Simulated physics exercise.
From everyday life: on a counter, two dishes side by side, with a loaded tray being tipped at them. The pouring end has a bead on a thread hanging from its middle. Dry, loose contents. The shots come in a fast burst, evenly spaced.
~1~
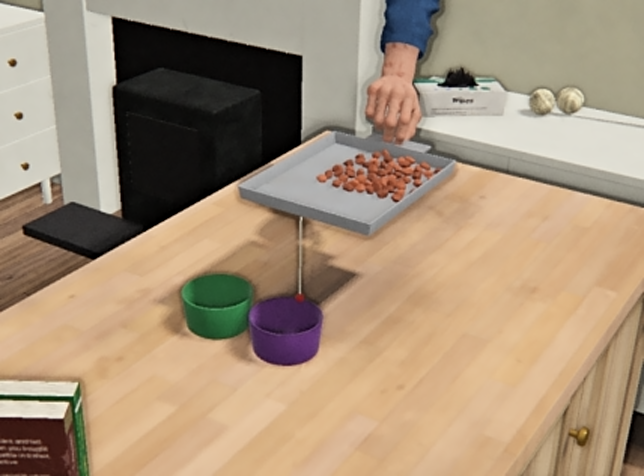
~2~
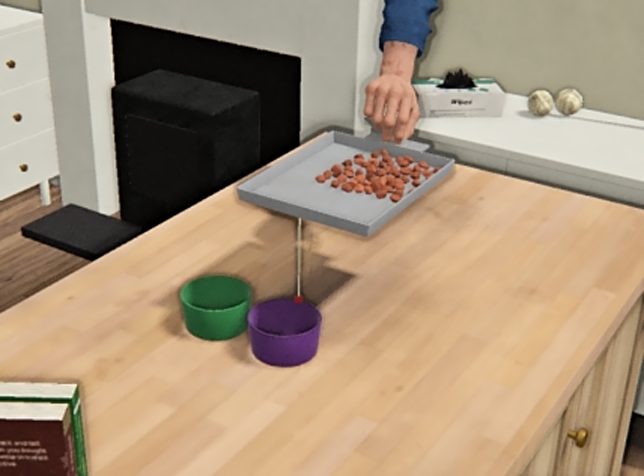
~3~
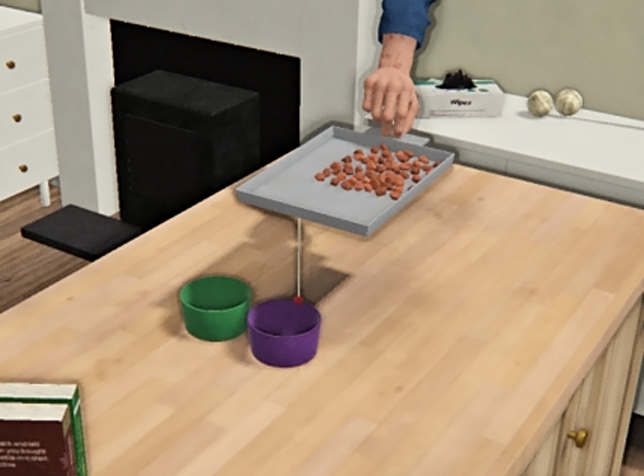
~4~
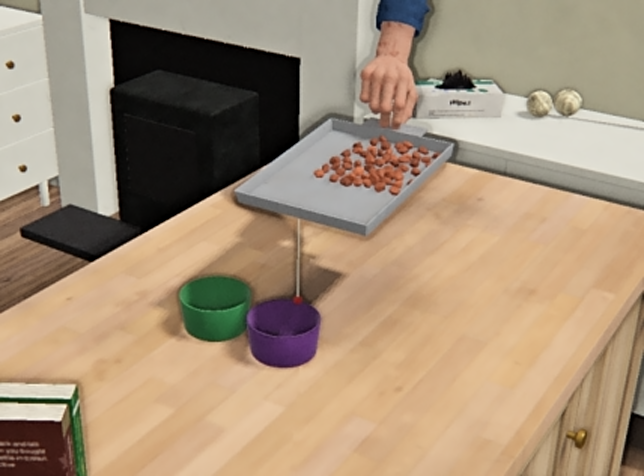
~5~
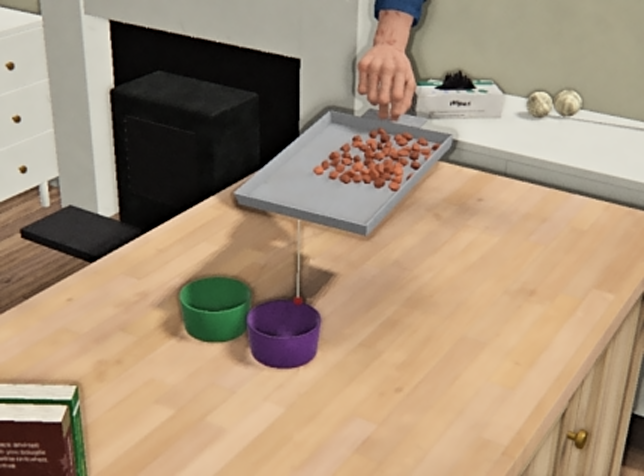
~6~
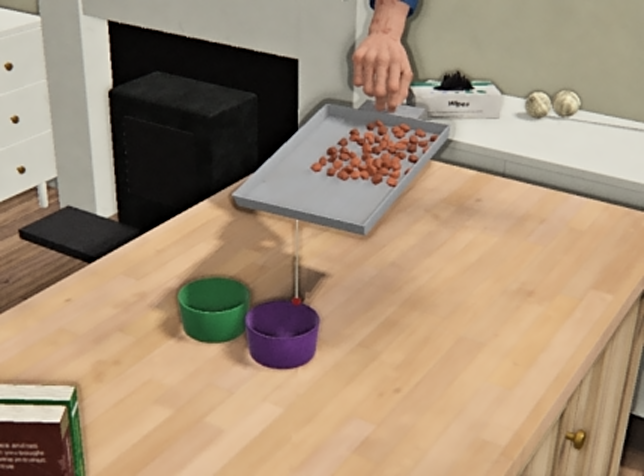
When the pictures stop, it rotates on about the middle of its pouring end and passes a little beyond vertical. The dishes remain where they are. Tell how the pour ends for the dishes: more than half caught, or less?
It ends with more than half caught.
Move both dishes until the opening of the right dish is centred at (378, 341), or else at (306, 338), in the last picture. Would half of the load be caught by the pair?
Catch, run one: Below the halfway mark; run two: Past the halfway mark.
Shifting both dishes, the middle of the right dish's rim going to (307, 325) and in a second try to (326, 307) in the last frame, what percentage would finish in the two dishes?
70 and 10 in a hundred.
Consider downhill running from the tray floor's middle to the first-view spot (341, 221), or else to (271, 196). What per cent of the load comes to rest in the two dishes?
Well, 0 percent for one and then 50 percent for the other.
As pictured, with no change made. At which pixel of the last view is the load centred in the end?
At about (266, 347).
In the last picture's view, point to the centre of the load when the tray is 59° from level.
The load is centred about (287, 201).
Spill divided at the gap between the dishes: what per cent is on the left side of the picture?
That's about 60 per cent of the spill.
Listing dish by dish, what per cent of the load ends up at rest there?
Left about 20, right about 40 in a hundred.
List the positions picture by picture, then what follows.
Corners of the pouring end (241, 186) and (369, 223), level; middle of the load (382, 173), bits of crushed brick; left dish (196, 320); right dish (265, 346); bead on its thread (300, 298), in the first picture.
Corners of the pouring end (240, 187) and (368, 224), level; middle of the load (381, 173), in the second picture.
Corners of the pouring end (239, 189) and (367, 224), tipped barely, lowest at the left corner; middle of the load (381, 169), in the third picture.
Corners of the pouring end (238, 190) and (366, 223), tipped a little, lowest at the left corner; middle of the load (380, 162), in the fourth picture.
Corners of the pouring end (237, 192) and (365, 224), tipped a little, lowest at the left corner; middle of the load (379, 156), in the fifth picture.
Corners of the pouring end (235, 194) and (363, 224), tipped a little, lowest at the left corner; middle of the load (377, 150); left dish (193, 323); right dish (262, 349), in the sixth picture.
Just after the last frame, tray tipped steeply; almost all on the tray; just a few in the air.
A moment on, tray tipped right over; roughly two thirds on the tray; about a tenth in the right dish; about a tenth in the left dish; about a tenth outside both; about a tenth in the air.
Further on, tray tipped past a quarter turn; roughly a third in the right dish; roughly a quarter in the left dish; roughly a third outside both.
When it is over, tray tipped past a quarter turn; roughly a third in the right dish; roughly a quarter in the left dish; roughly a third outside both.
